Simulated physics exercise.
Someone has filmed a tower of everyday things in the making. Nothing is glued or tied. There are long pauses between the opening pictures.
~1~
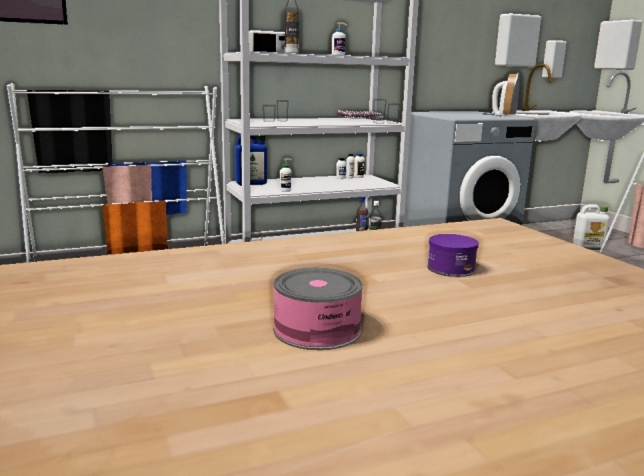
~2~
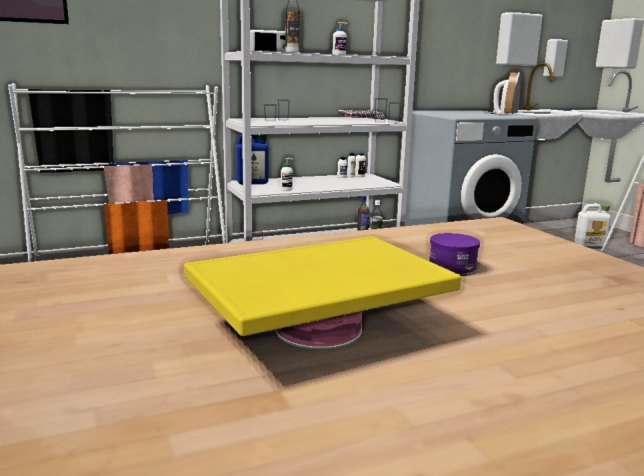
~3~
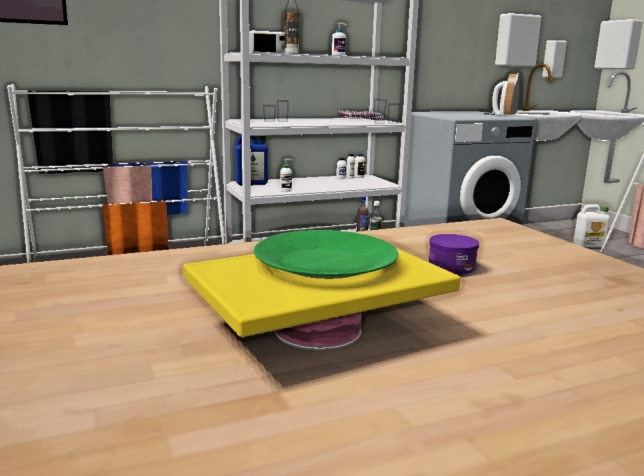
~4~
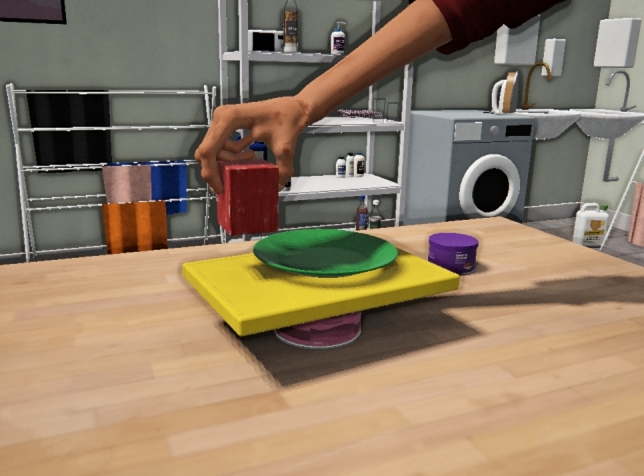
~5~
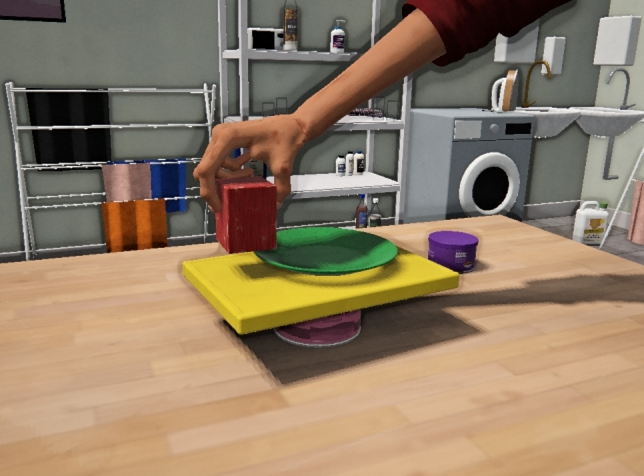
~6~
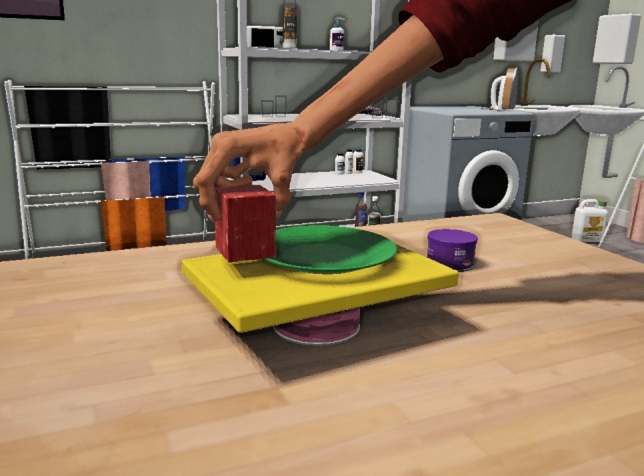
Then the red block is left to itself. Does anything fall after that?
As it turns out, it comes apart.
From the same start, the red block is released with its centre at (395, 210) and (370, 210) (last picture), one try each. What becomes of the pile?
First try: It comes apart; second try: It stays up.
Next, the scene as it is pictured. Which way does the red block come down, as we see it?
It goes to the left.
Then, 0.40 s after the last picture, red block now fallen.
Then, 0.50 s after the last picture, things are still on the move.
Then, 0.70 s after the last picture, as before.
At rest, fallen, red block; the other 4 in place. Seen from the same camera at the end, red block near (109, 319). The pile gives way.
